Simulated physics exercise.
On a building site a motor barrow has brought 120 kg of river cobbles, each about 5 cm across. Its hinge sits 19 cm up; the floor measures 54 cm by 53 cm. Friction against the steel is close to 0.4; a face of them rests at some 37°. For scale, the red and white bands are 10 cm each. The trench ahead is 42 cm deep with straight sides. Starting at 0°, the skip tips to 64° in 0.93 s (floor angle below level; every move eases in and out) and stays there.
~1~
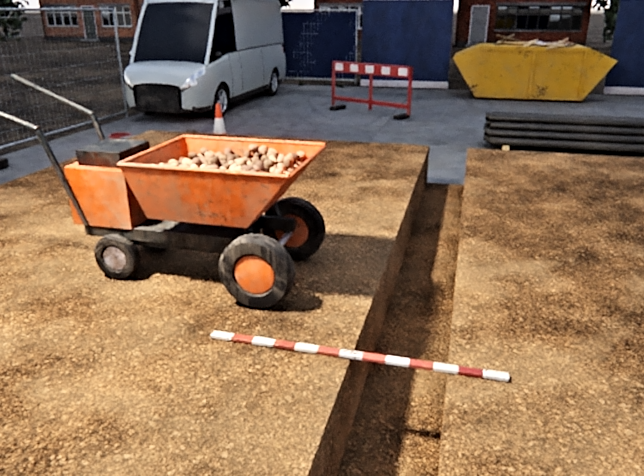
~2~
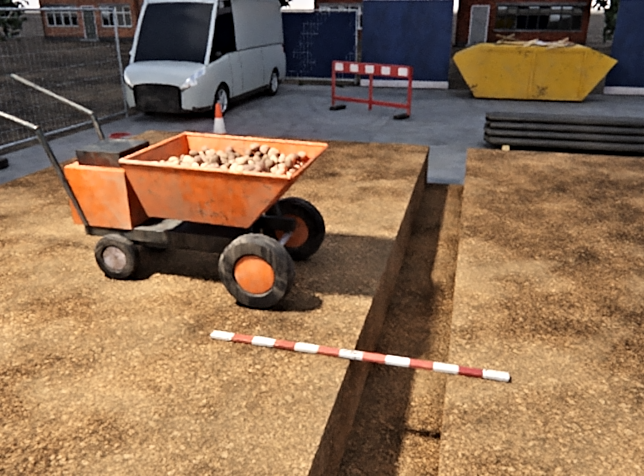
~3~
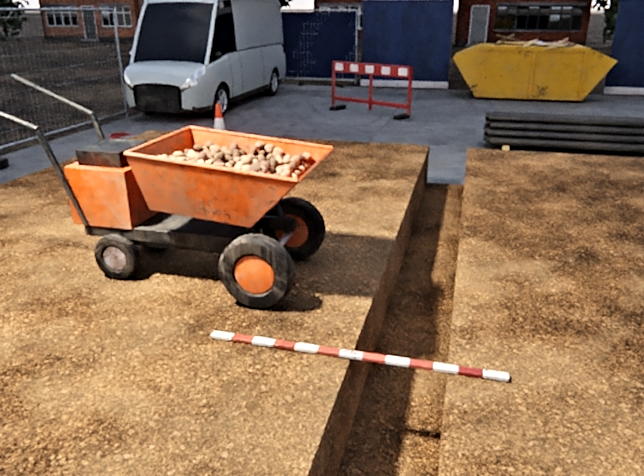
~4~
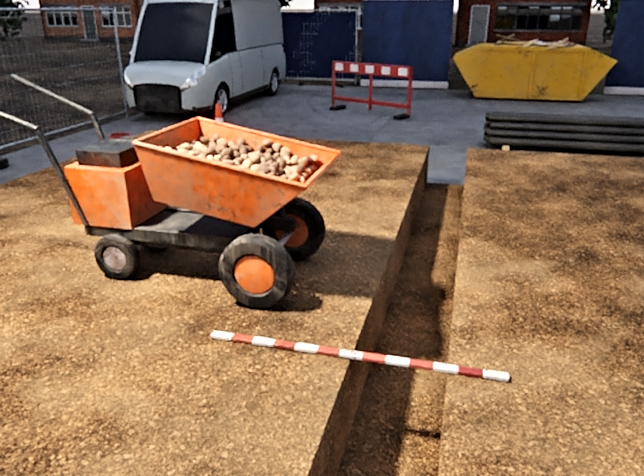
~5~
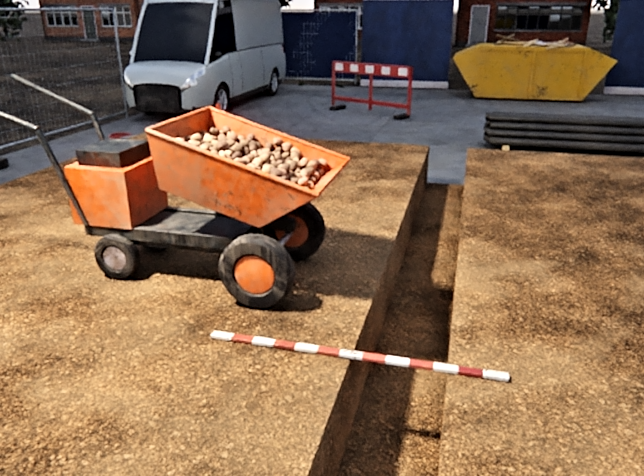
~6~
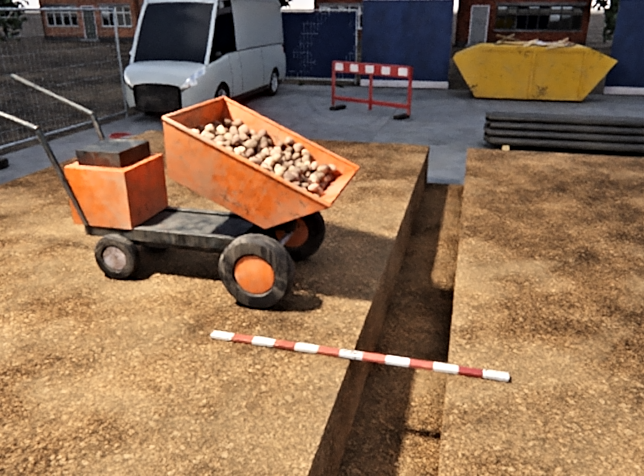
The orange skip of a motor barrow, loaded with rounded cobbles, starts level and tilts steadily down to the right beside a straight-sided trench, its rear end rising while the wheels and the red and white striped pole stay still.
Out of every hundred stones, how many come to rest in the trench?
Close to 98 in a hundred.
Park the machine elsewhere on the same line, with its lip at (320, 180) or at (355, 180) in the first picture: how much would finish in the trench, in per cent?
About 80 and 45 per cent.
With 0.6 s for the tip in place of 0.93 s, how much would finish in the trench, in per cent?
Then about 90 per cent.
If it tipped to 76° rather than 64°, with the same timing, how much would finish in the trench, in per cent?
In that case some 100 per cent.
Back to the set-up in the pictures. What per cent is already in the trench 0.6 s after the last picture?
About 15 per cent by then.
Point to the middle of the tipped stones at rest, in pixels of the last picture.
Their middle is at about (414, 351).
Then, 0.3 s after the last picture the floor is at 54°, 100 % in the skip; the foremost stones are at (354, 228).
Then, 0.6 s after the last picture the floor is at 64°, 83 % in the skip, 17 % in the trench; the foremost stones are at (427, 310).
Then, 1.0 s after the last picture the floor is at 64°, 41 % in the skip, 57 % in the trench, 2 % past the trench; the foremost stones are at (492, 301).
Then, 2.9 s after the last picture the floor is at 64°, 0 % in the skip, 98 % in the trench, 2 % past the trench; the foremost stones are at (534, 306).
